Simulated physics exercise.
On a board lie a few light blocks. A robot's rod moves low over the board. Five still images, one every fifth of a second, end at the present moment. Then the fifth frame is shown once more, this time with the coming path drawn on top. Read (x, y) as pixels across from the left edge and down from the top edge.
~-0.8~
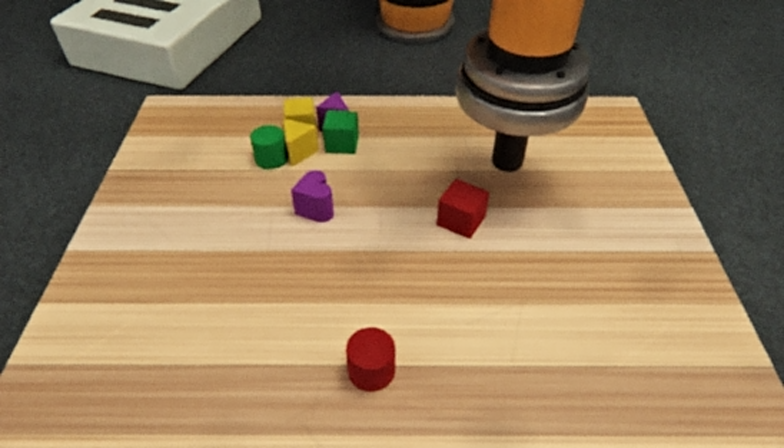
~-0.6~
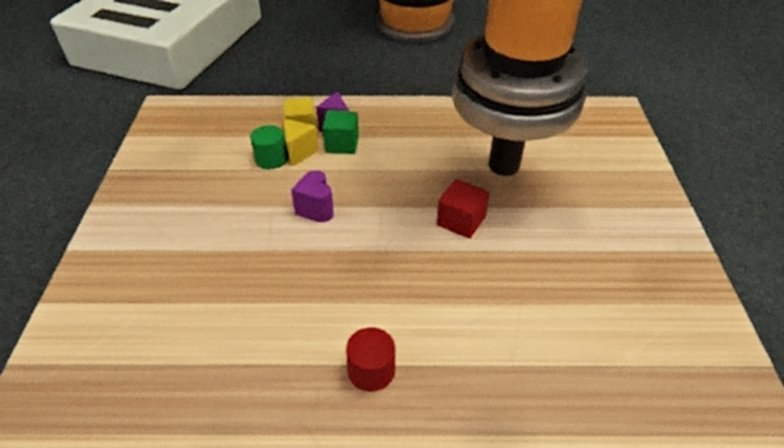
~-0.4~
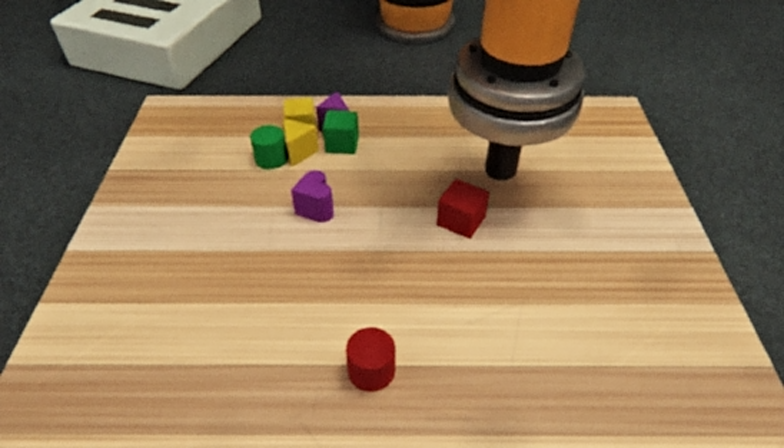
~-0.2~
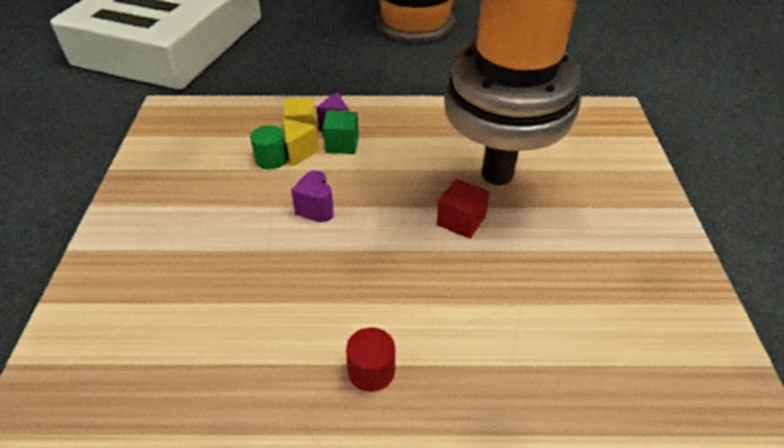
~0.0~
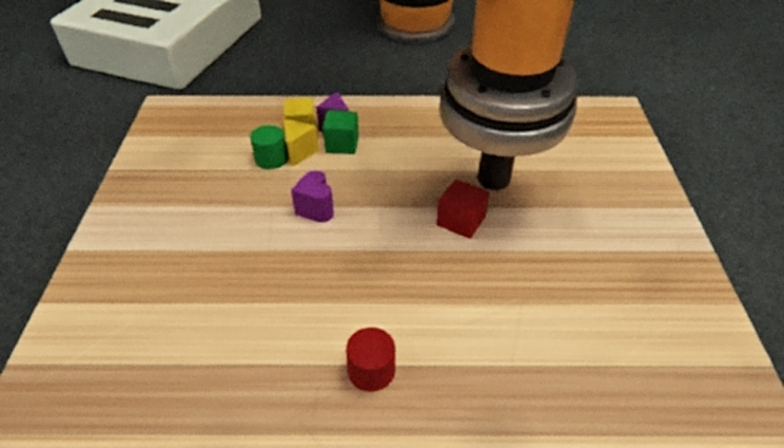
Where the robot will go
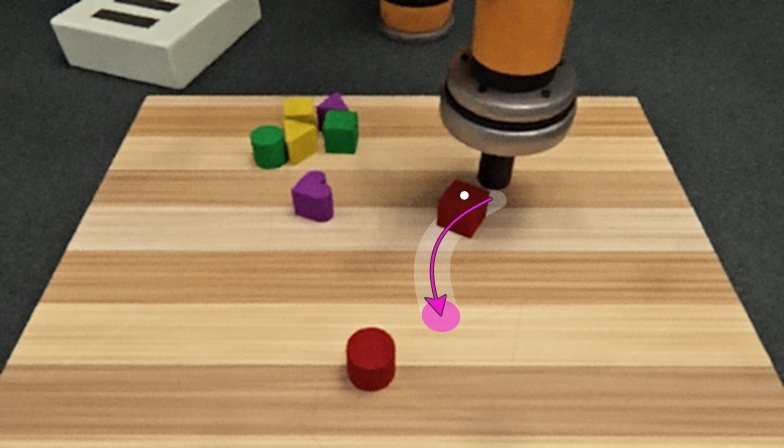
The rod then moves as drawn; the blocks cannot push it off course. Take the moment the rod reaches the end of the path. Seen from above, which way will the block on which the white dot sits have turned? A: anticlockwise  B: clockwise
B - clockwise.
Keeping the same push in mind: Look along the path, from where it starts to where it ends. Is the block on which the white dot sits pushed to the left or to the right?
To the path's right.
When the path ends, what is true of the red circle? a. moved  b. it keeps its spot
b.
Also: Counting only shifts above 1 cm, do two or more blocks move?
No, that is not how it ends up.
Drawn move, from (490, 199) by way of (451, 225) and (432, 265) to (441, 315); the dot is on the red four-sided block.
One third of the way, rod at (452, 207); red four-sided block at (425, 218).
Two thirds of the way, rod at (433, 248); red four-sided block at (394, 244), turned 65° clockwise.
At the end, rod at (443, 298); red circle still; red four-sided block at (393, 244), turned 65° clockwise.
